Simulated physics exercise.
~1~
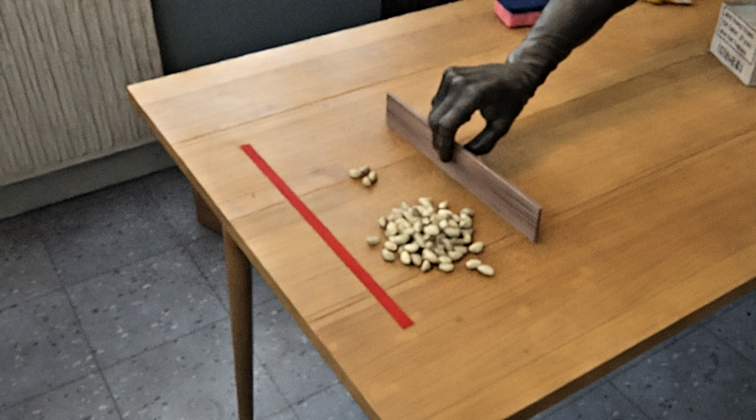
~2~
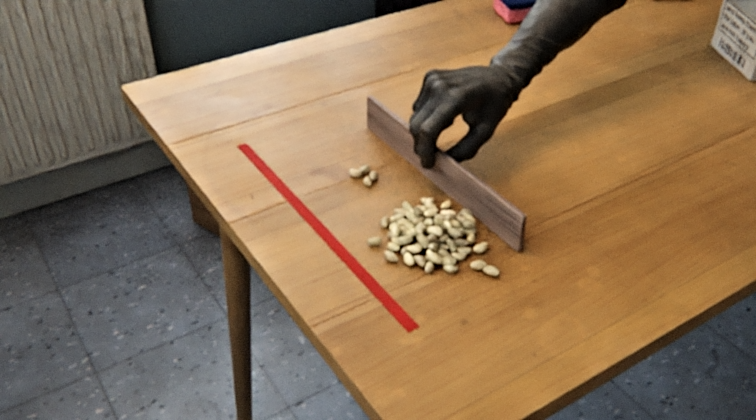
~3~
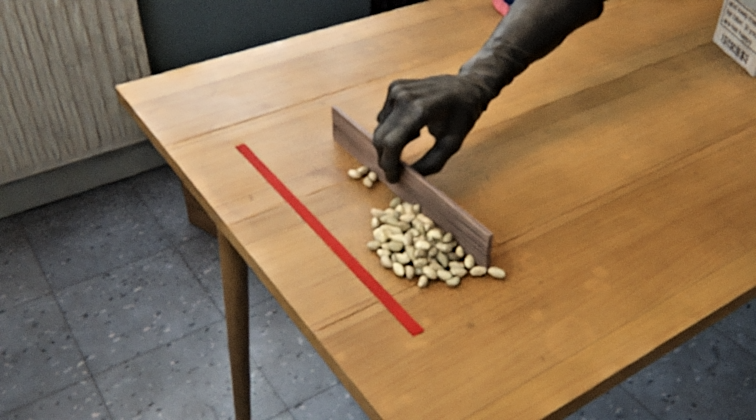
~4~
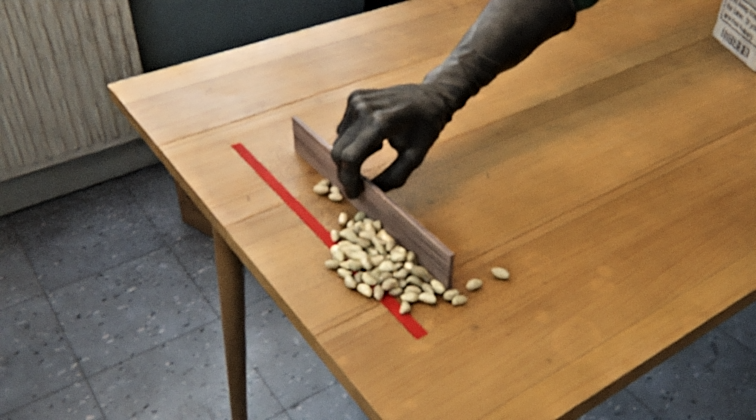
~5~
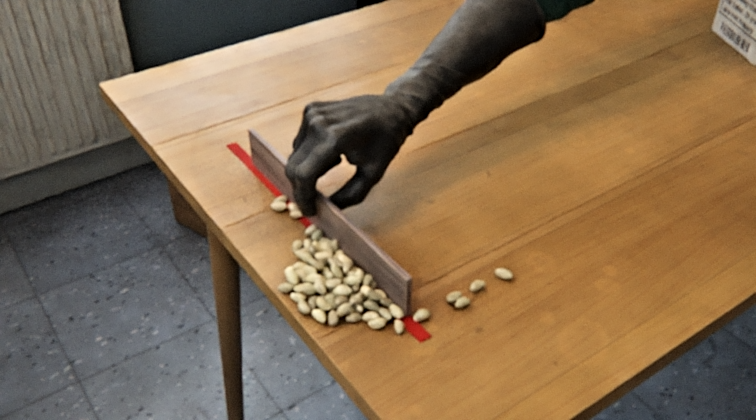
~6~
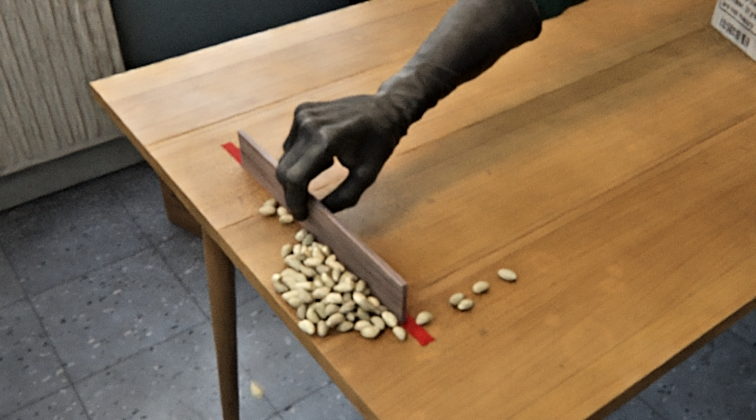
The clip opens on a wooden table where a dark-gloved hand holds an upright strip of wood behind a large pile of pale, nut-like pieces and a much smaller cluster, with red tape lying ahead of them. The hand moves the strip left, and it reaches the large pile, then the small cluster. Both are pushed toward the tape, while a few pieces slip past the strip's near end and stay behind. The pieces cross the tape and the strip stops at it. Finally, some of the large pile goes over the table's edge, while the small cluster remains on top.
